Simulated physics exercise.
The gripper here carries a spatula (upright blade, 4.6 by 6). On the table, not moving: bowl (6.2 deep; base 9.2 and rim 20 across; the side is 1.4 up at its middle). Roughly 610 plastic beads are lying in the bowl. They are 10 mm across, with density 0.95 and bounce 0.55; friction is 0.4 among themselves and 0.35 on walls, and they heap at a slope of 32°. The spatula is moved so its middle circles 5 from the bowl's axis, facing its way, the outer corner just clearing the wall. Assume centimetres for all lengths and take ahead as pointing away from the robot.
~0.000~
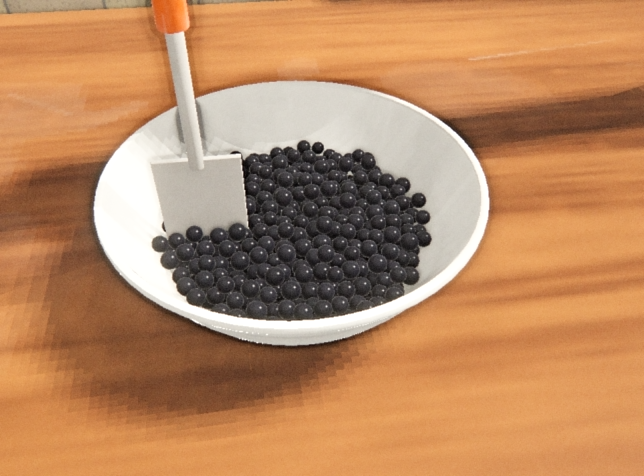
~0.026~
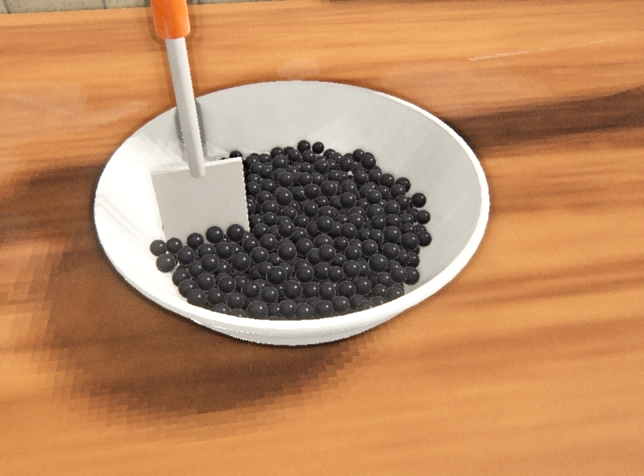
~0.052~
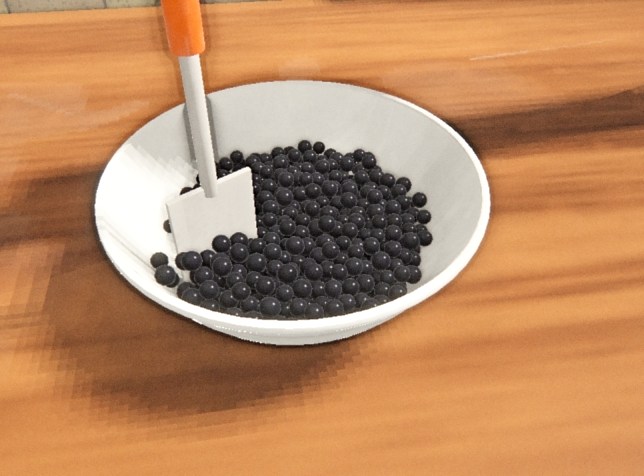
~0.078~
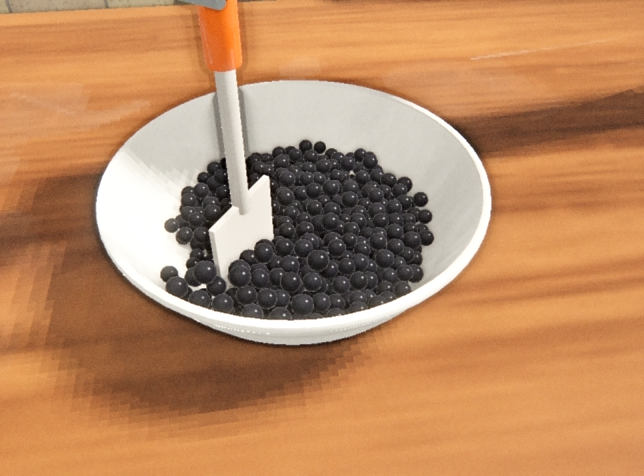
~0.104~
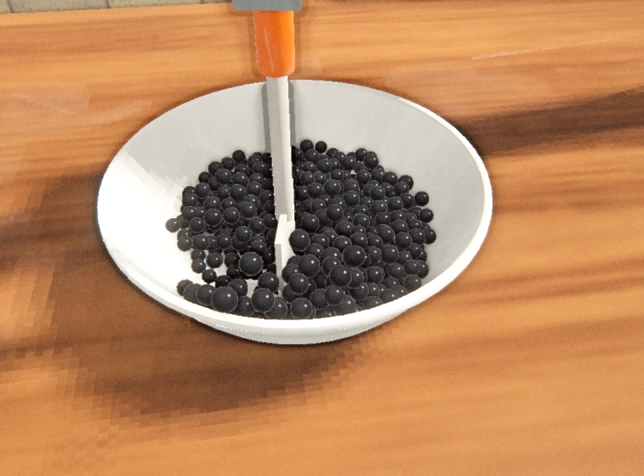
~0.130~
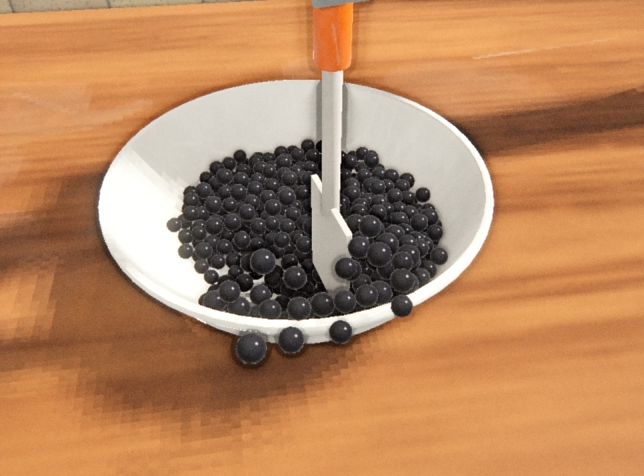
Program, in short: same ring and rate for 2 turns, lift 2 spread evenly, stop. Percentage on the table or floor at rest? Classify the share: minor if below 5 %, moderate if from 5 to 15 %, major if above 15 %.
Major, above 15 %.
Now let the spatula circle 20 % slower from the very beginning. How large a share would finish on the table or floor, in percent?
In that case it comes to around 20 percent.
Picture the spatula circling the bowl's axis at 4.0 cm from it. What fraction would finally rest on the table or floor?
Around 25 in a hundred.
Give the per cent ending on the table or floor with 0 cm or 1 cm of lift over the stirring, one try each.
Estimates: 55 % then 40 %.
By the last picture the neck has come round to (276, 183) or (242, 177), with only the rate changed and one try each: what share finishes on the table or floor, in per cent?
Near 20 in a hundred for the first and near 10 in a hundred for the second.
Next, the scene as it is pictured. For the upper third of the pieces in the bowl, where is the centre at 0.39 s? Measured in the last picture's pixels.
(185, 198), roughly.
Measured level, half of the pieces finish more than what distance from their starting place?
Some 9 cm.
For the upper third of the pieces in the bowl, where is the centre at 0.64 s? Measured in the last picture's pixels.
(303, 244).
After 0.39 s, 342° round, highest piece 12 above the table; 451 in the bowl, 79 on the table or floor, 82 in flight or on the tool.
After 0.64 s, 222° round, highest piece 7 above the table; 412 in the bowl, 196 on the table or floor, 4 in flight or on the tool.
After 0.97 s, 0° round, highest piece 4 above the table; 412 in the bowl, 200 on the table or floor.
After 1.67 s, 0° round, highest piece 4 above the table; 412 in the bowl, 200 on the table or floor.
At rest, 412 in the bowl, 200 on the table or floor. That is 33 % on the table or floor.
